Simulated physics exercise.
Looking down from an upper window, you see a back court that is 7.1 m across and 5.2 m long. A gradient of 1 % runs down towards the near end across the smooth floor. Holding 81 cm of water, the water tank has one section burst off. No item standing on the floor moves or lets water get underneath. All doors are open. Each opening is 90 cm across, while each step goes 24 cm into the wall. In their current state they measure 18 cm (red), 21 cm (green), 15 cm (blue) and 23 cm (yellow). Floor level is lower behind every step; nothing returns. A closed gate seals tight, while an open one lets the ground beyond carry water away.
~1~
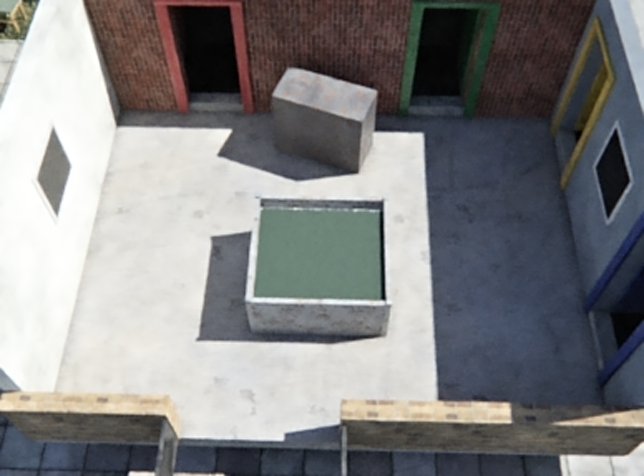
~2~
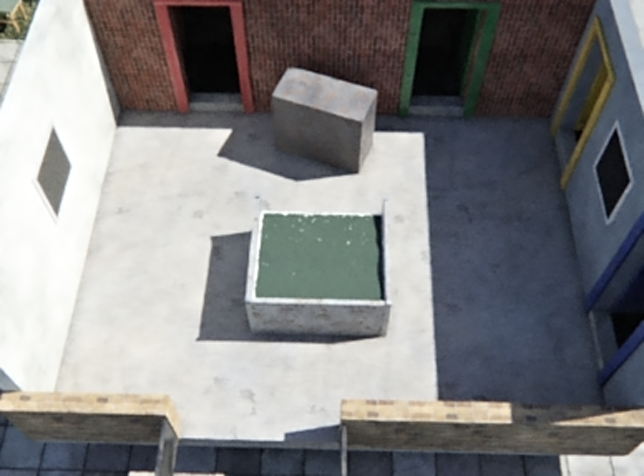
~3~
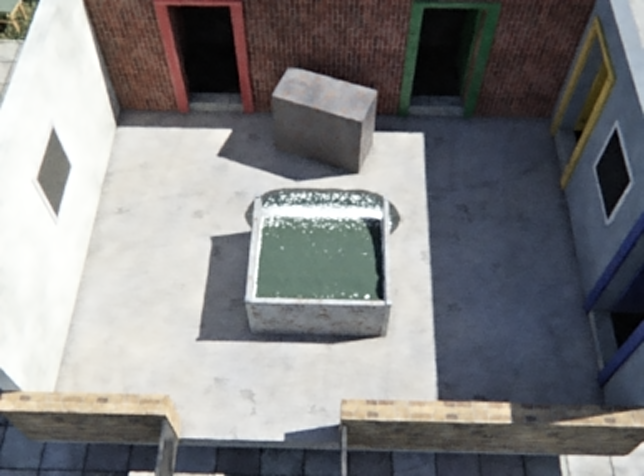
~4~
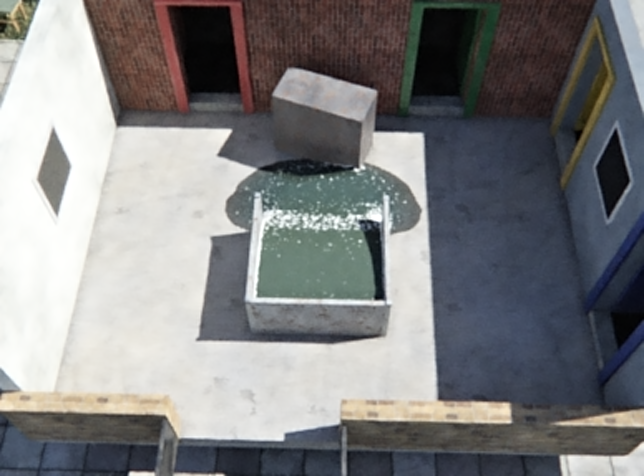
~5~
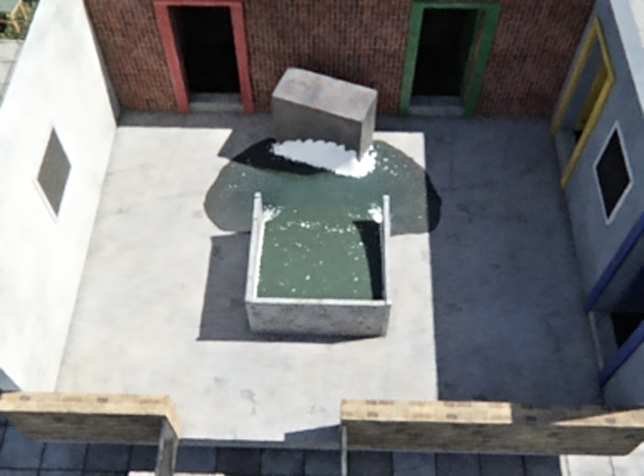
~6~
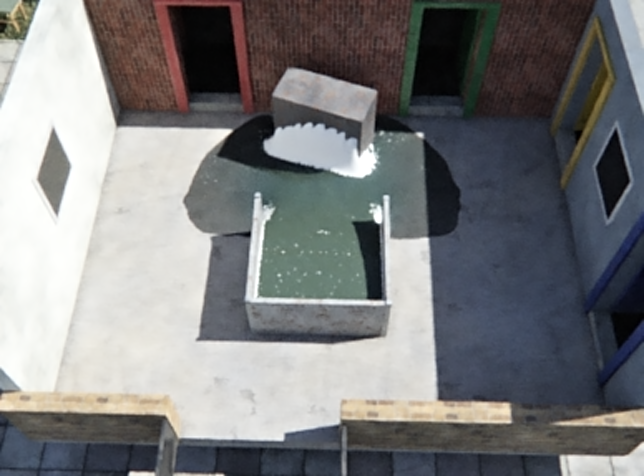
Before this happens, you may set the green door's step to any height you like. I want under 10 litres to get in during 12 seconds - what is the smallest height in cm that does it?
You would need about 20 cm.
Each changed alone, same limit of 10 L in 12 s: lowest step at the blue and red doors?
You'd want some 7.0 cm at blue and some 20 cm at red.
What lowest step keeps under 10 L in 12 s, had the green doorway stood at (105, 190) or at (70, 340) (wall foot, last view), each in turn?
About 18 cm, then about 7.0 cm.
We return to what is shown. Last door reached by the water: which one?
Blue, last of all.
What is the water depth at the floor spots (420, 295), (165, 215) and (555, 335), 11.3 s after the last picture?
In that order: 4, 2 and 8 cm.
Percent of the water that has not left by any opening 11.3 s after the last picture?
Some 80 %.
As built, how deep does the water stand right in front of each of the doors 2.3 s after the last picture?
Red door 12 cm, green door 12 cm, blue door 0 cm, yellow door 22 cm.
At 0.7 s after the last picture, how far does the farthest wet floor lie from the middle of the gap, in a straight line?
I make it some 3.6 m.
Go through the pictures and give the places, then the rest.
Still water, 81 cm deep, in the water tank at (320, 250); the green door at (444, 71) is dry, in the first frame.
The front is at a hidden place, 0.3 m from the gap on the far side; 0.3 m2 of floor is wet, 81 cm left at the back, in the second frame.
Water pours out on the far side and has run 0.7 m, to (282, 193); about 12 cm deep outside, 76 cm at the back, in the third frame.
The front is at (307, 163), 1.3 m from the gap on the far side; 2.8 m2 of floor is wet, 70 cm left at the back, in the fourth frame.
Water pours out on the far side and has run 1.8 m, to (379, 144); about 9 cm deep outside, 68 cm at the back, in the fifth frame.
The front is at (390, 121), 2.2 m from the gap on the far side; 5.5 m2 of floor is wet, 61 cm left at the back; the green door at (444, 71), 3.0 m from the gap, is still 0.6 m from the nearest water, in the sixth frame.
Then, 0.7 s after the last picture water covers 25 % of the floor, deepest (47 cm) near (338, 173); 24 cm at the green door, 2 litres in over its 21 cm step.
Then, 2.3 s after the last picture water covers 50 % of the floor, deepest (26 cm) near (173, 125); 12 cm at the green door, 8 litres in over its 21 cm step.
Then, 11.3 s after the last picture water covers 95 % of the floor, deepest (11 cm) near (591, 429); 2 cm at the green door, 8 litres in over its 21 cm step.
At the green door as built, the water peaked near 24 cm, 0.9 s after the last picture.
With a step of 18 cm, 19 litres would have come in within the 12 s; with 24.5 cm, 2 litres. So under 10 litres takes about 20 cm.
